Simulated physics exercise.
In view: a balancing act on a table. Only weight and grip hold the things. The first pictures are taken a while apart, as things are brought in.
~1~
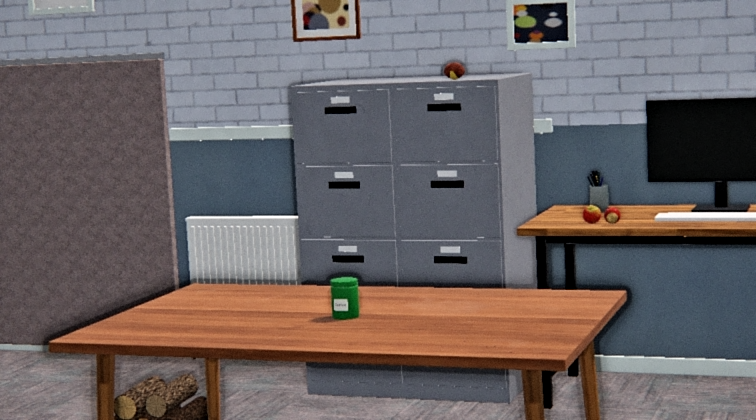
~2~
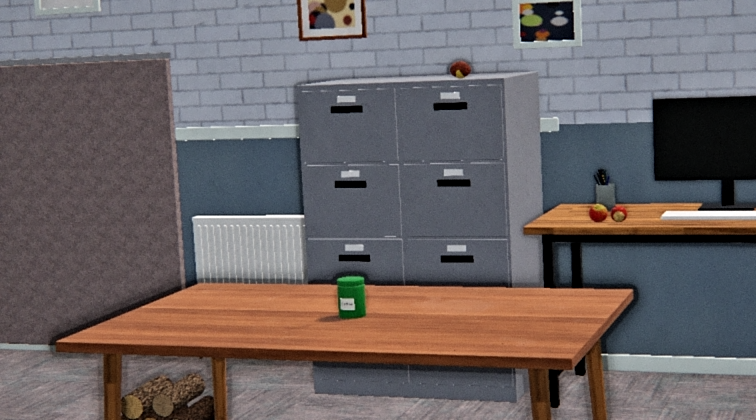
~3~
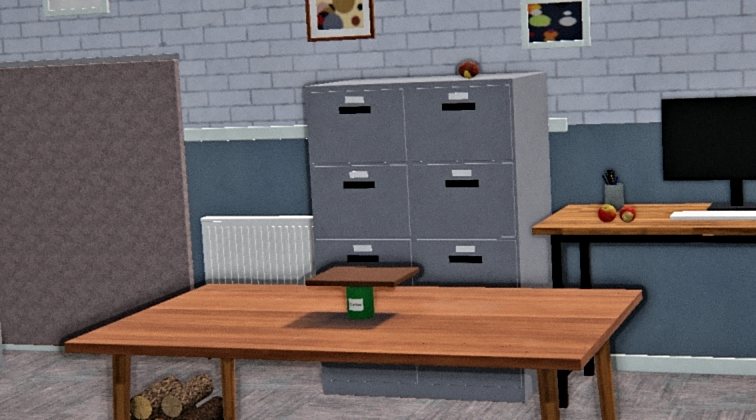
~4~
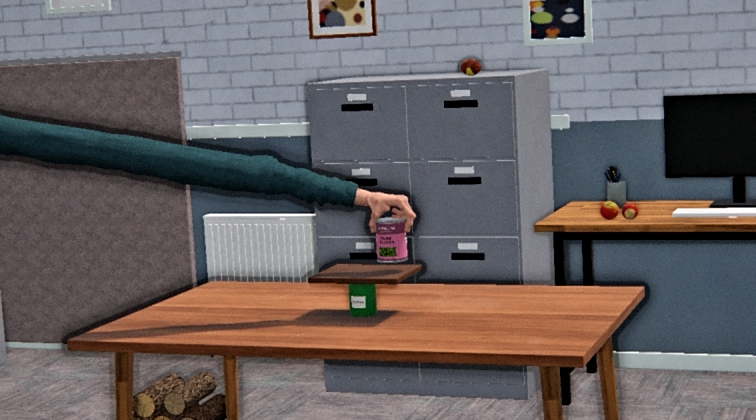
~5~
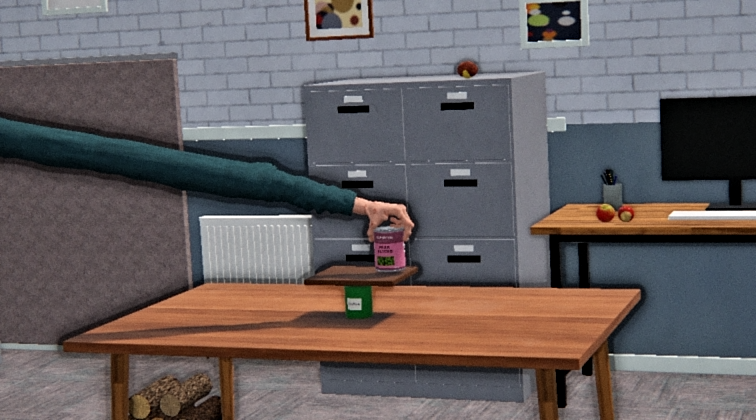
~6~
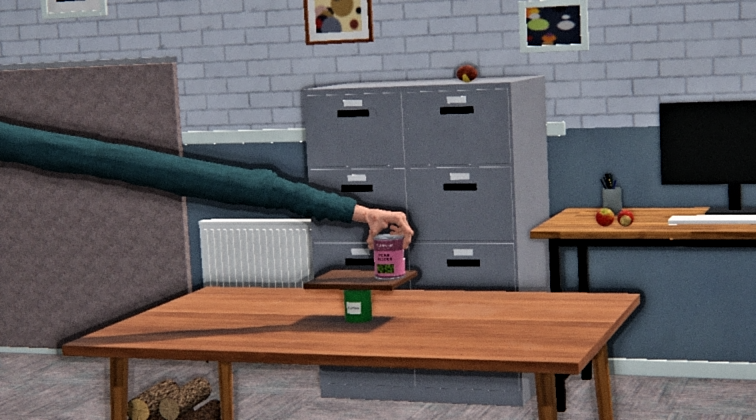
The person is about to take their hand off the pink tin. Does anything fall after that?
It gives way.
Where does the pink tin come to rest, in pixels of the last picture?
Around (441, 306).
Then, 0.30 s on from there, pink tin now fallen; brown lid turned 51° from how it was put.
Then, 0.40 s on from there, brown lid turned 73° from how it was put.
Then, 1.00 s on from there, brown lid turned 39° from how it was put.
In the end, fallen, pink tin; toppled in the stack, brown lid; green jar unmoved. At the end, from the last picture's camera, pink tin near (441, 306). The stack loses its balance.
